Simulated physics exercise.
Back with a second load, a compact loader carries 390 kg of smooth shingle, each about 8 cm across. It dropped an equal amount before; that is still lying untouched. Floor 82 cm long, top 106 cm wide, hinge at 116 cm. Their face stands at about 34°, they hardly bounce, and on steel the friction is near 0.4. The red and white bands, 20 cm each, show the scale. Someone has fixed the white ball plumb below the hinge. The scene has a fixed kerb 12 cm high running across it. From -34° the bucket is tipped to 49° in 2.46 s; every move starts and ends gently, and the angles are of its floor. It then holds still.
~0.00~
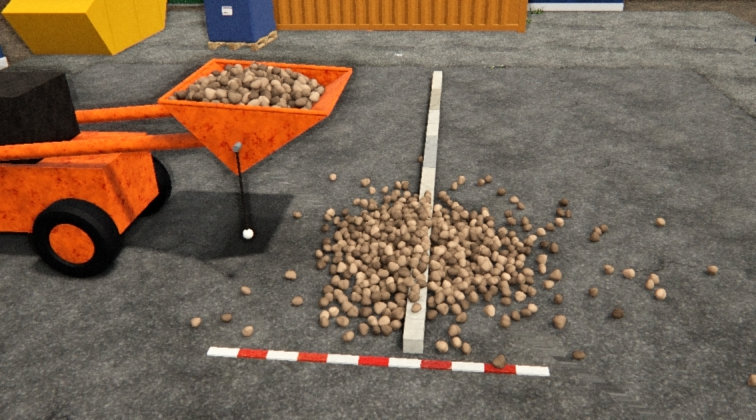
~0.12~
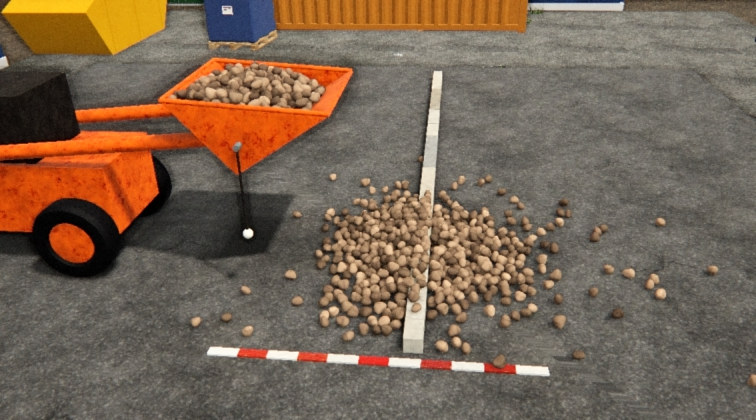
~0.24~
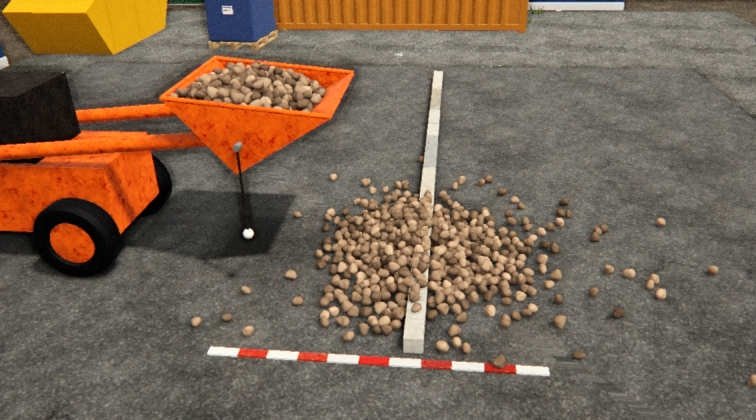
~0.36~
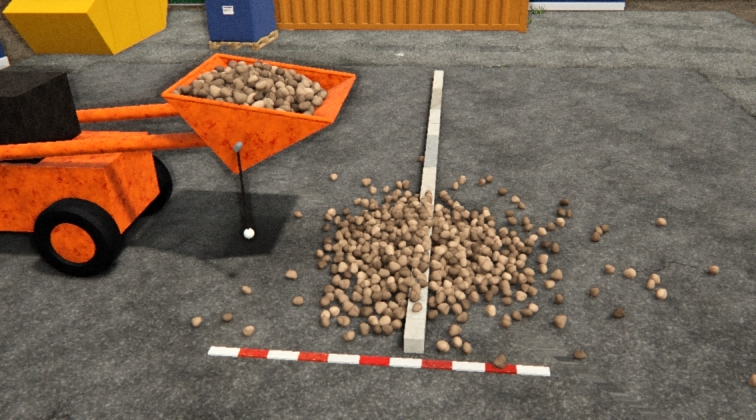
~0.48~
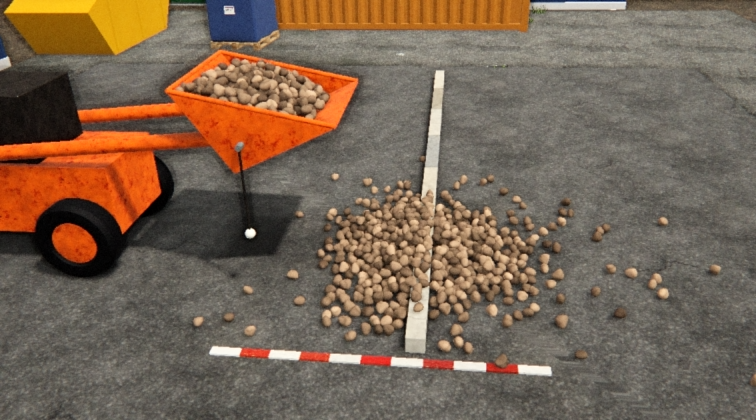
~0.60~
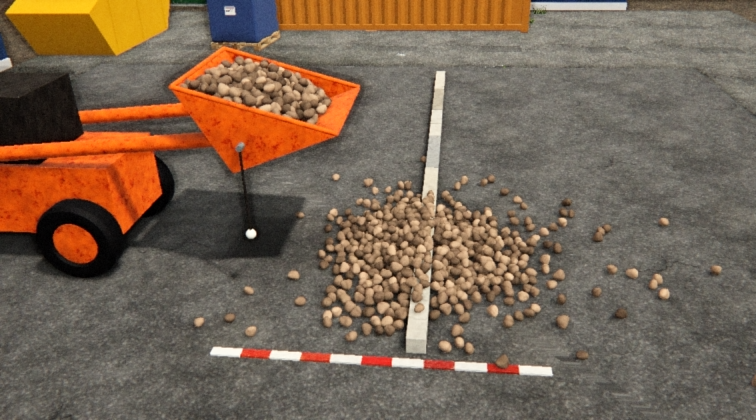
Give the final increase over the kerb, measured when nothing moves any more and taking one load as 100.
Close to 3 parts in a hundred.
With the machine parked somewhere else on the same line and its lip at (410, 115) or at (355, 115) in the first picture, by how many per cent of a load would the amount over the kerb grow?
About 70 per cent from the first spot and 20 per cent from the second.
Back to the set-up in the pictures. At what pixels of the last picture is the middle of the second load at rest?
I'd say close to (359, 243).
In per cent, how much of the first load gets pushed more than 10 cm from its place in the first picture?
The answer is about 10 per cent.
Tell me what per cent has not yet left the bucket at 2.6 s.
0 % still inside.
After 1.8 s the floor is at 36°; in per cent of one load, 57 in the bucket, 101 on this side of the kerb, 43 over the kerb; the foremost stones are at (693, 290).
After 2.6 s the floor is at 49°; in per cent of one load, 0 in the bucket, 156 on this side of the kerb, 45 over the kerb; the foremost stones are at (693, 290).
After 2.9 s the floor is at 49°; in per cent of one load, 0 in the bucket, 155 on this side of the kerb, 45 over the kerb; the foremost stones are at (693, 290).
After 5.5 s the floor is at 49°; in per cent of one load, 0 in the bucket, 155 on this side of the kerb, 45 over the kerb; the foremost stones are at (693, 290). Net gain over the kerb, 3.
